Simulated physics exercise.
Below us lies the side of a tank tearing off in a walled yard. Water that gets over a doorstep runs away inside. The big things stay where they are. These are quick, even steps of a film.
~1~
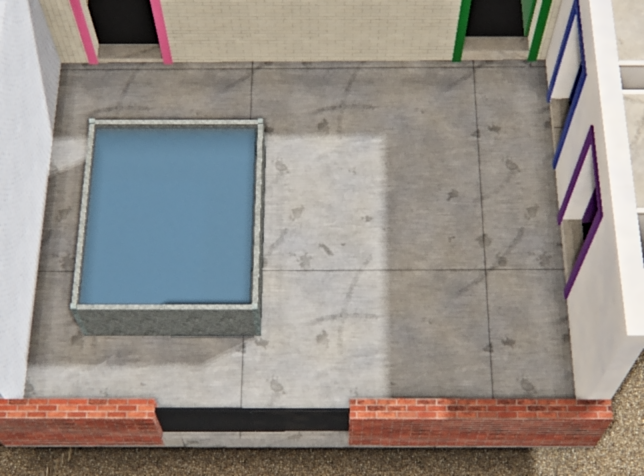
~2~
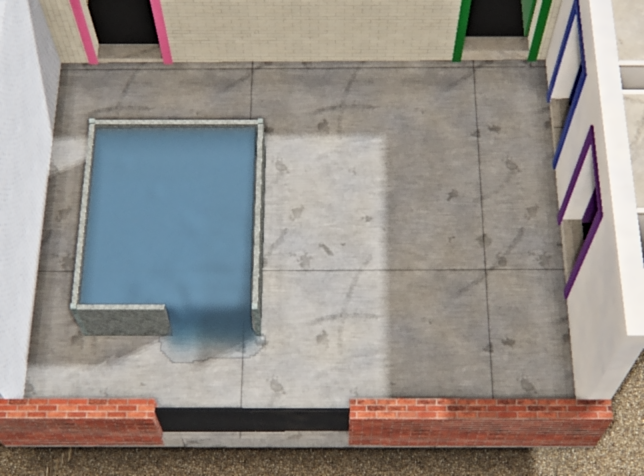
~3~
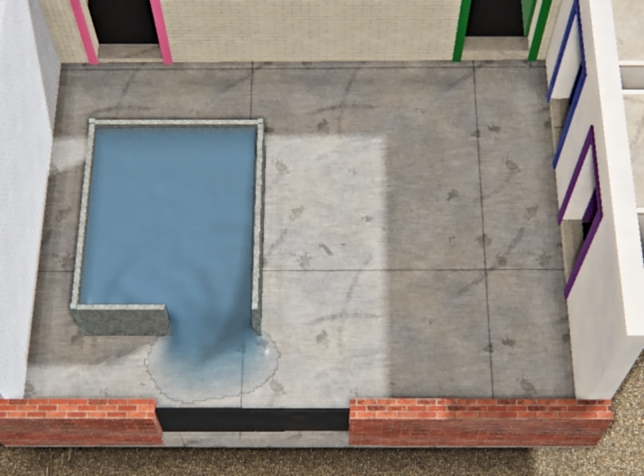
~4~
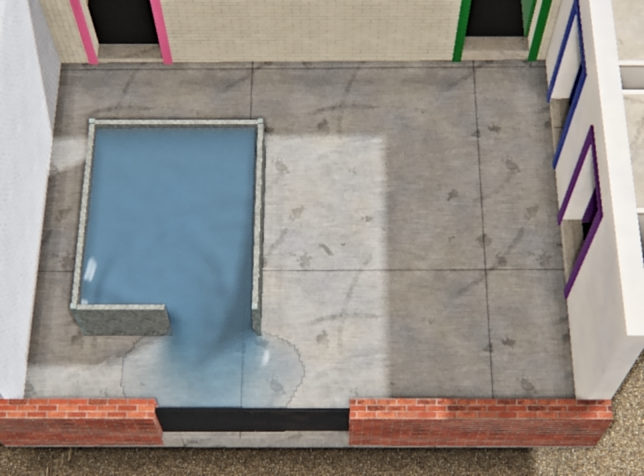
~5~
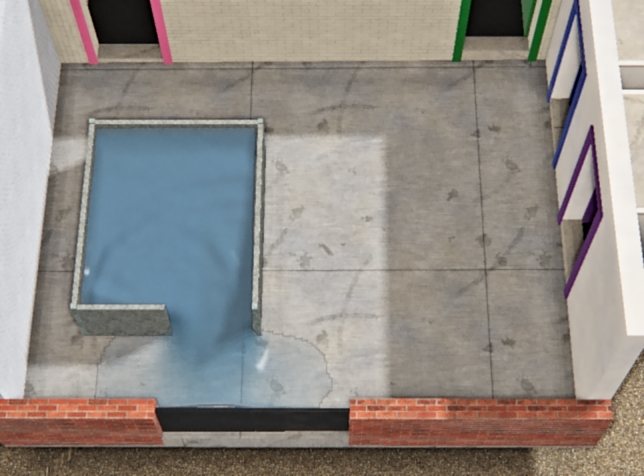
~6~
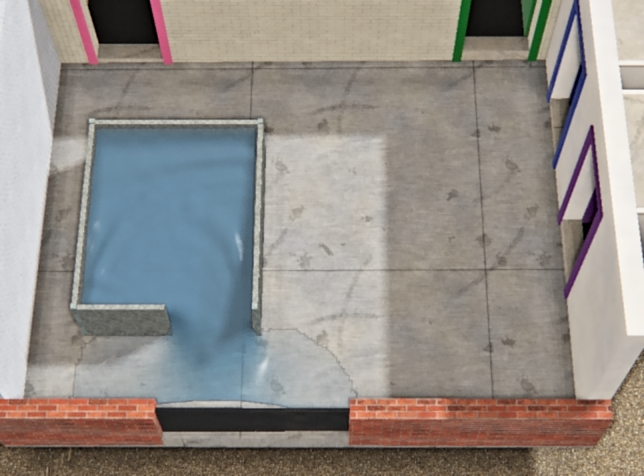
A big tank of blue water sat still in a walled yard until part of its near side opened, and water poured out through the gap, spreading across the concrete to the low brick wall.
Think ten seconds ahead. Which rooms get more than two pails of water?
The green door admits no more than that; the purple door admits no more than that; the pink door lets in a lot; the blue door admits no more than that.
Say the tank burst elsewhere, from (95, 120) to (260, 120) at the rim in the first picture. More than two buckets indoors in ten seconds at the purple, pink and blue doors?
One by one: The purple one lets less in, the pink one passes that mark, the blue one takes more.
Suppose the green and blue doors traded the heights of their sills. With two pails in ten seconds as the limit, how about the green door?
My reading: The green door is over.
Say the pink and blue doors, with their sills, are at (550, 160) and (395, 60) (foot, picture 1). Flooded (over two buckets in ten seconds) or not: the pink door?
Pink stays under.
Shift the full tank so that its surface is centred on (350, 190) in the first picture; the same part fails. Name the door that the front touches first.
I say the purple door.
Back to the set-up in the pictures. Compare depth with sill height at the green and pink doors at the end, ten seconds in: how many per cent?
Near 40 and 140 in a hundred.
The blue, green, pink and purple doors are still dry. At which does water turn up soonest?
That is the one in purple.
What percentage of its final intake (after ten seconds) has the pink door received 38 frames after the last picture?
Some 50 per cent.
A moment on, water covers 20 % of the floor; the green door not reached, the purple door not reached, the pink door not reached, the blue door not reached.
Next, water covers 40 % of the floor; the green door not reached, the purple door not reached, the pink door not reached, the blue door not reached.
Then, water covers 60 % of the floor; the green door not reached, the purple door under two buckets in, the pink door under two buckets in, the blue door wet at the sill, nothing in.
Later, water covers 90 % of the floor; the green door wet at the sill, nothing in, the purple door under two buckets in, the pink door over two buckets in, the blue door wet at the sill, nothing in.
In the end, water covers 100 % of the floor; the green door wet at the sill, nothing in, the purple door under two buckets in, the pink door far over two buckets in, the blue door under two buckets in.
